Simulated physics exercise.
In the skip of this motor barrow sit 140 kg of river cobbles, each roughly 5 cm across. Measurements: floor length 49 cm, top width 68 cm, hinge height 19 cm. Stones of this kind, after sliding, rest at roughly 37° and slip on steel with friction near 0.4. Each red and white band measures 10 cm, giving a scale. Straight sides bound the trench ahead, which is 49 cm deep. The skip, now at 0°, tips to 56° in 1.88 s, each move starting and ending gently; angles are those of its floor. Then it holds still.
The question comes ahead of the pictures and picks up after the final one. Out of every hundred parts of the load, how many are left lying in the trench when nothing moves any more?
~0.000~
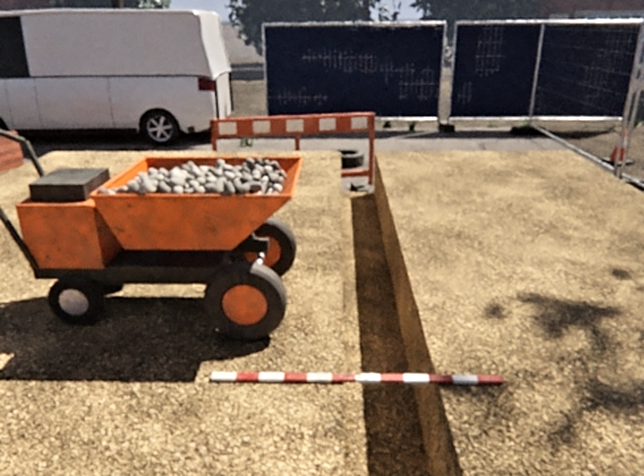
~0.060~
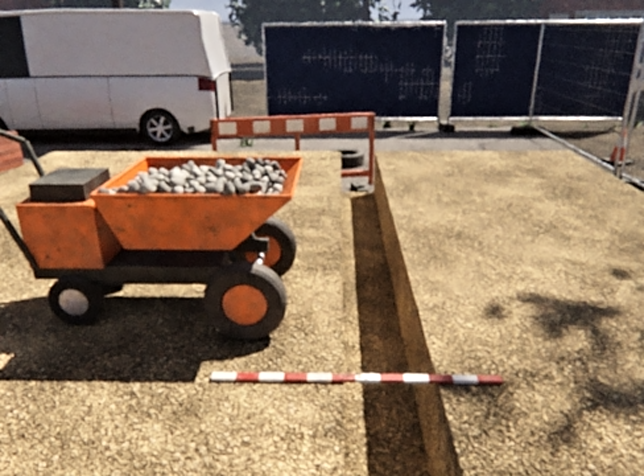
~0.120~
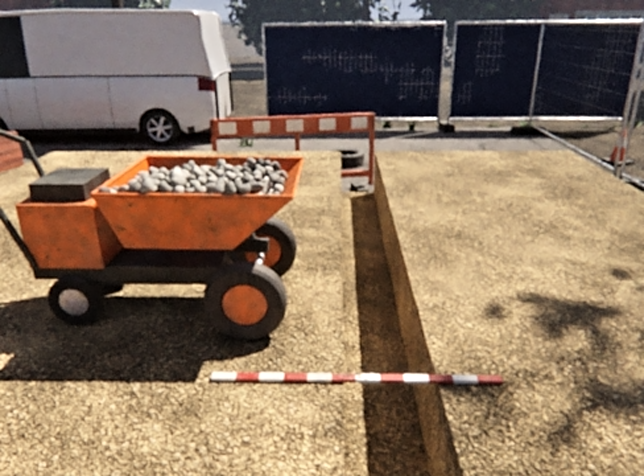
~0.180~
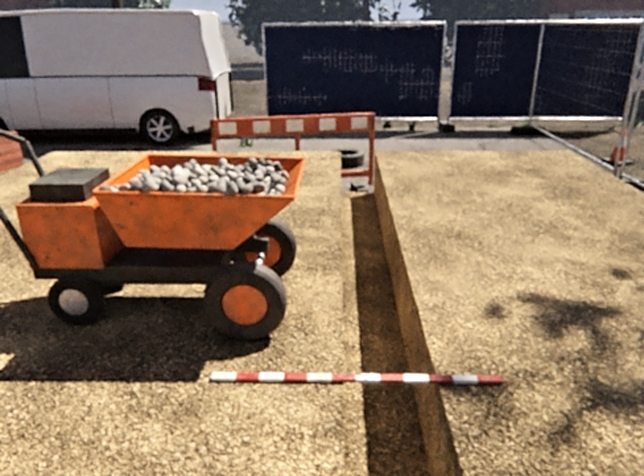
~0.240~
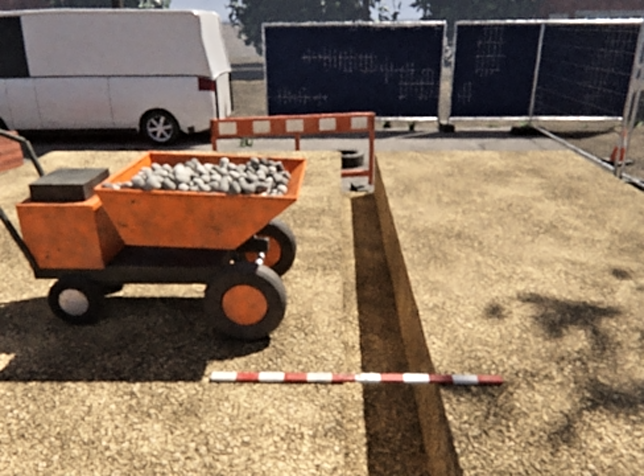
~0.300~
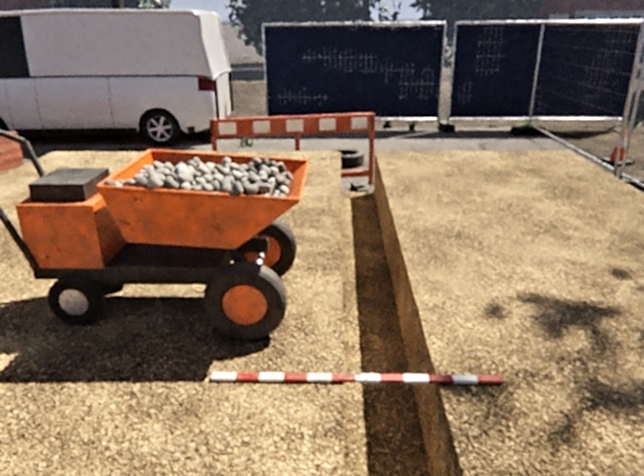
Around 88 in every hundred.
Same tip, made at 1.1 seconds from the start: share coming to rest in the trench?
Then roughly 80 percent.
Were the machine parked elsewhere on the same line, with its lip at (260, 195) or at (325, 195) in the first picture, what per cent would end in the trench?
First some 95, then 55 per cent.
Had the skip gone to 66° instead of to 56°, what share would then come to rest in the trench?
In that case some 85 per cent.
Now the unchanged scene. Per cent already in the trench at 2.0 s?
About 30%.
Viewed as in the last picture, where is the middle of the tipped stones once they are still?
Look at roughly (387, 367).
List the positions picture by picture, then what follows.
In the first picture, the skip is at 0°, its lip at (291, 197); the top of the load is at (229, 168).
In the second picture, the skip is at 0°, its lip at (292, 197); the top of the load is at (229, 168); the stones move at 0.0 m/s on average.
In the third picture, lip at (293, 197), floor tilted 1°, highest stones at (230, 168); the stones move at 0.1 m/s on average.
In the fourth picture, lip at (294, 198), floor tilted 1°, highest stones at (219, 168); the stones move at 0.1 m/s on average.
In the fifth picture, the skip is at 3°, its lip at (297, 199); the top of the load is at (215, 169); the stones move at 0.2 m/s on average.
In the sixth picture, lip at (299, 200), floor tilted 4°, highest stones at (207, 168); the stones move at 0.2 m/s on average.
After 1.4 s the floor is at 47°; 99 % in the skip, 1 % in the trench; the foremost stones are at (366, 250).
After 2.0 s the floor is at 56°; 70 % in the skip, 29 % in the trench, 2 % past the trench; the foremost stones are at (437, 313).
After 2.3 s the floor is at 56°; 43 % in the skip, 48 % in the trench, 9 % past the trench; the foremost stones are at (505, 314).
After 4.3 s the floor is at 56°; 1 % in the skip, 88 % in the trench, 11 % past the trench; the foremost stones are at (550, 295).
